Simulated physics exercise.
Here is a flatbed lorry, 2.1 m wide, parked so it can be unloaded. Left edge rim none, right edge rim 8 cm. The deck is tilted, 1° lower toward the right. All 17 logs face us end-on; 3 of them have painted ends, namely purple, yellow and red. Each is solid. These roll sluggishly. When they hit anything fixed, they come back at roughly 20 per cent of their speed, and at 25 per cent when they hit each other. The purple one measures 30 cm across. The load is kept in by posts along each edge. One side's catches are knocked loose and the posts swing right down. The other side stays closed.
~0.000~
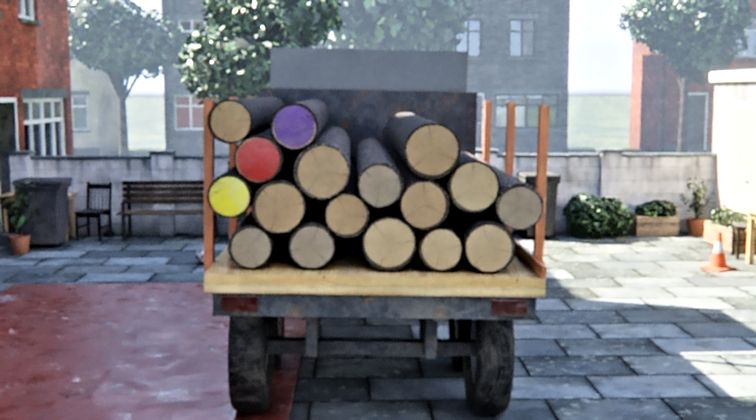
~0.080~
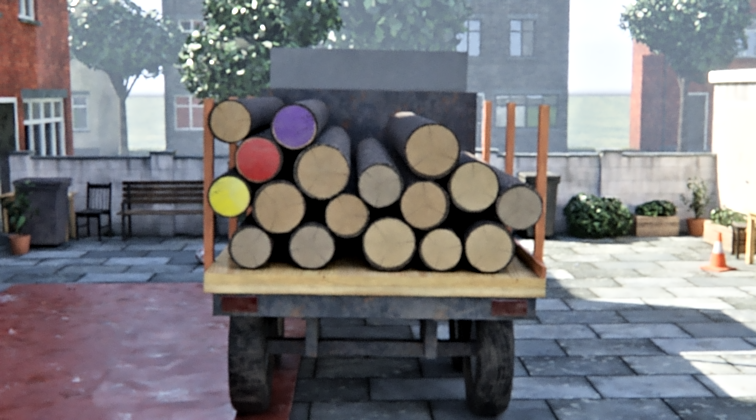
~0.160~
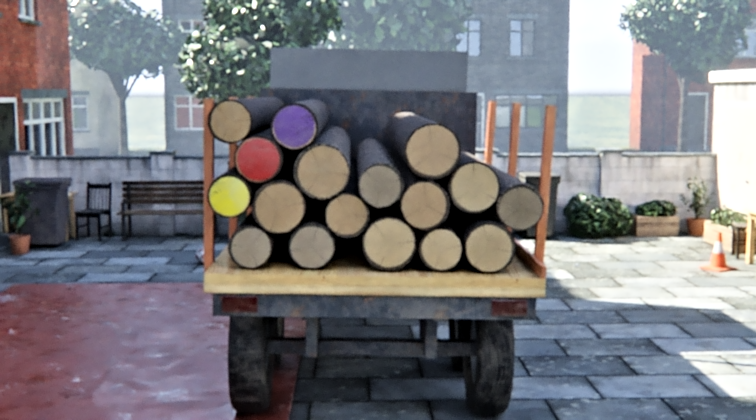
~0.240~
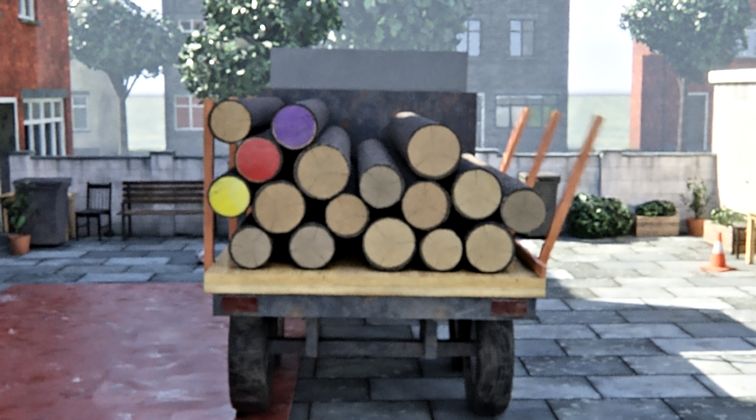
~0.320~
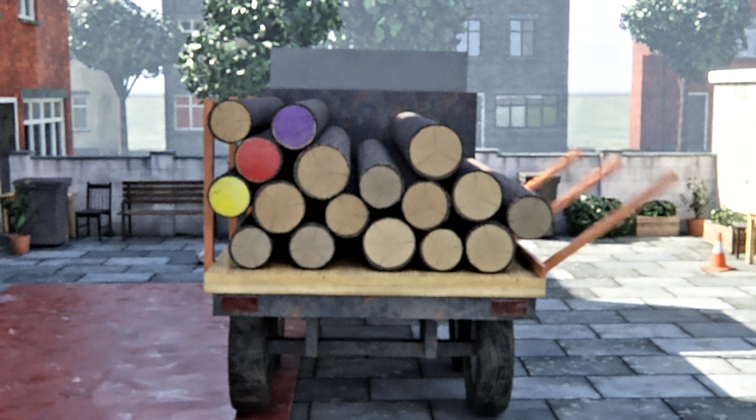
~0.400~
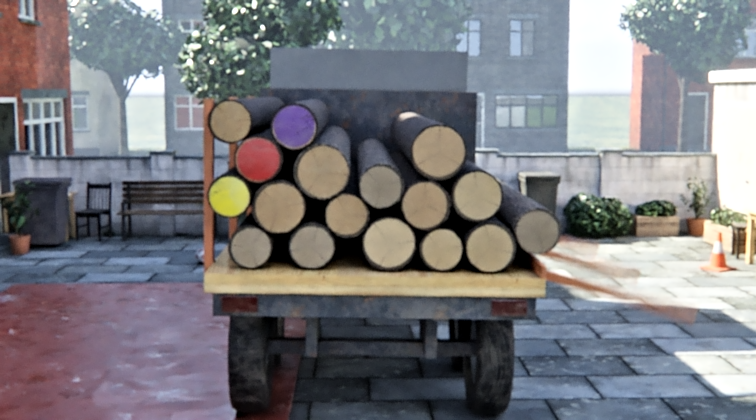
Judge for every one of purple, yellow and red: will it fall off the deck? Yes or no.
Purple, no; yellow, no; red, no.
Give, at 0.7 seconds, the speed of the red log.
0.0 m/s, roughly.
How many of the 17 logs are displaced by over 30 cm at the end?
1.
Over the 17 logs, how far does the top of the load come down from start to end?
About 0 cm.
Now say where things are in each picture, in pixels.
In the first picture, purple at (294, 127), yellow at (230, 196), red at (258, 159); sides still shut; the deck slopes 1° down to the right; 6 of the 17 make up the bottom layer.
In the second picture, purple at (294, 127), yellow at (230, 196), red at (258, 159); sides still shut.
In the third picture, purple at (294, 127), yellow at (230, 196), red at (258, 159); sides still shut.
In the fourth picture, purple at (294, 127), yellow at (230, 196), red at (258, 159); right posts out by 20°, tip at (597, 122).
In the fifth picture, purple at (294, 127), yellow at (230, 196), red at (258, 159); right posts out by 55°, tip at (670, 179).
In the sixth picture, purple at (294, 127), yellow at (230, 196), red at (258, 159); right posts out by 105°, tip at (689, 313).
After 0.7 s, purple is up on others, 55 cm from the left edge; yellow is wedged in place, 15 cm from the left edge; red is up on others, 30 cm from the left edge; 1 of 17 is off.
At rest (1.8 s), purple is up on others, 55 cm from the left edge; yellow is wedged in place, 15 cm from the left edge; red is up on others, 30 cm from the left edge; 1 of 17 is off.
